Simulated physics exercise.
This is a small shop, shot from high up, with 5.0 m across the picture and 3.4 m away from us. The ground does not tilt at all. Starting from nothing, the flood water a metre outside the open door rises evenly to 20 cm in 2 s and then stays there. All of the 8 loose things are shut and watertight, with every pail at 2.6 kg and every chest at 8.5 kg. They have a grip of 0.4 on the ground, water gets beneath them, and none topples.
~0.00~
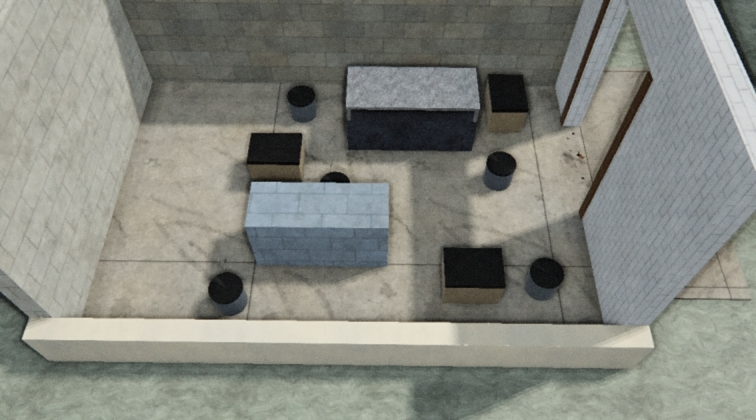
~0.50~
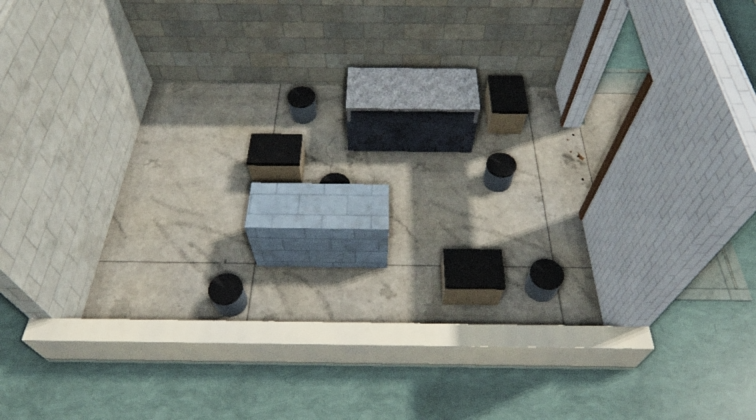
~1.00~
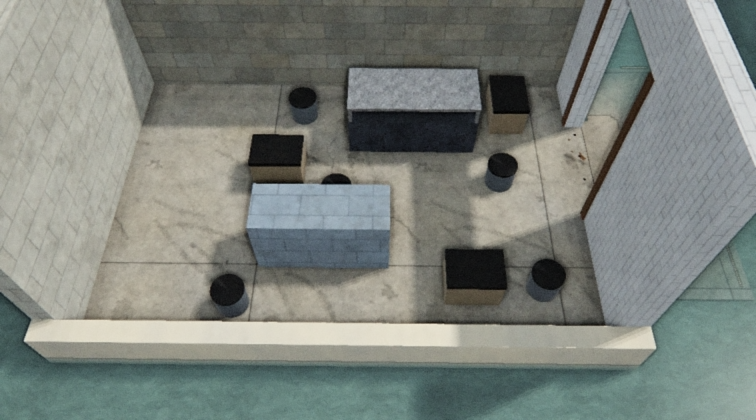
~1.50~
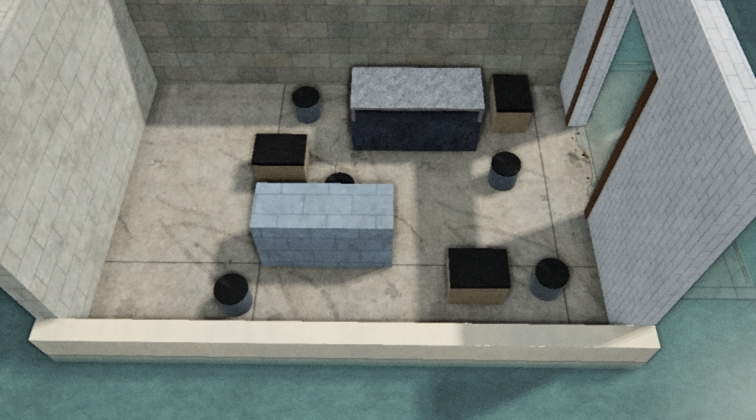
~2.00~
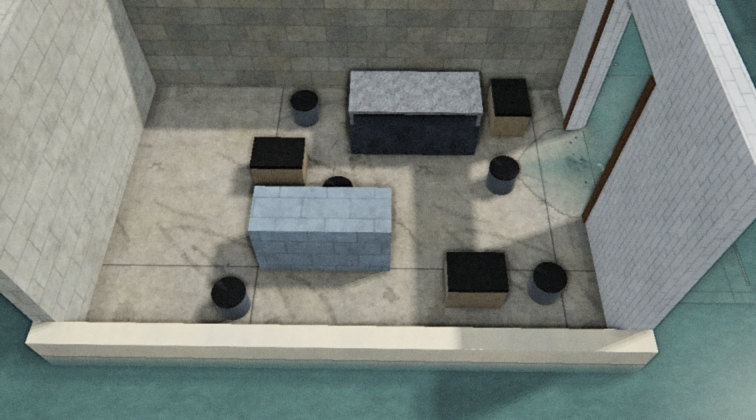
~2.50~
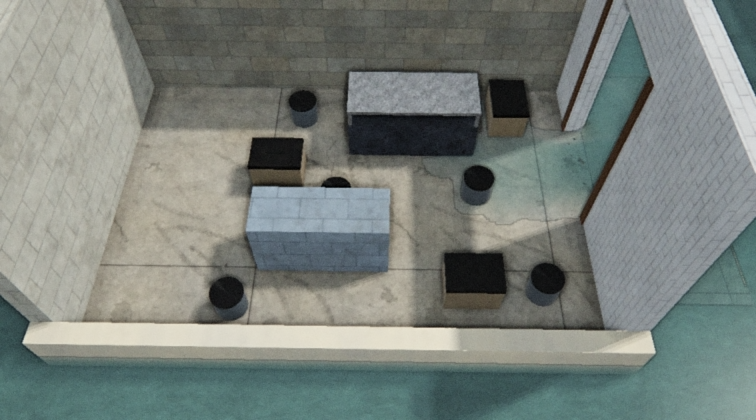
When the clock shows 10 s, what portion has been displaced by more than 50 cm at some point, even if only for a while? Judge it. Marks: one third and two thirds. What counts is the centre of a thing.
Two thirds or more.
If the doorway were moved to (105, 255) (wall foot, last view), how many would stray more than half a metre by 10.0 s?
The answer then is 7.
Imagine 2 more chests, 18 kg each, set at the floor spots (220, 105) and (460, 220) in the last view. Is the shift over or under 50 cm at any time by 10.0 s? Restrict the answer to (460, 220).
That spot comes out higher.
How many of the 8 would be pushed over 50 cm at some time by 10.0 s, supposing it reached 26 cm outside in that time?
The answer would then be 7.
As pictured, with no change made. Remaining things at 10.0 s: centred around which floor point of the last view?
They average out to somewhere around (346, 176).
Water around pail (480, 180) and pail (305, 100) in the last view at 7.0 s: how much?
Roughly 5 and 4 cm.
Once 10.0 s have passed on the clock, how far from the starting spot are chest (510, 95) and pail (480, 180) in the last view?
In turn: 40 cm, 350 cm.
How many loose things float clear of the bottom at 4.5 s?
It comes to 2.
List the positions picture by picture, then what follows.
In the first frame, a pail at (502, 163), on the bottom; a pail at (547, 272), on the bottom; 0.0 m2 under water; 0 of 8 have shifted.
In the second frame, a pail at (502, 164) rests on the ground; a pail at (547, 274) rests on the ground; 0.0 m2 under water; 0 of 8 have shifted.
In the third frame, a pail at (503, 164) rests on the ground; a pail at (549, 274), on the bottom; 0.0 m2 under water; 0 of 8 have shifted.
In the fourth frame, a pail at (506, 163) rests on the ground; a pail at (552, 273), on the bottom; water covers 0.0 m2; 0 of 8 have shifted.
In the fifth frame, a pail at (504, 167), on the bottom; a pail at (550, 277) rests on the ground; 0.6 m2 under water; 0 of 8 have shifted.
In the sixth frame, a pail at (479, 178) rests on the ground, 29 cm from its start; a pail at (548, 278), on the bottom; water covers 1.4 m2; 1 of 8 have shifted.
After 3.5 s 1 of 8 are over 50 cm from their spots; 1 afloat.
After 4.5 s 2 of 8 are over 50 cm from their spots; 2 afloat.
After 7.0 s 5 of 8 are over 50 cm from their spots; 6 afloat.
After 10.0 s 6 of 8 are over 50 cm from their spots, and 7 have been at some point; 8 afloat.
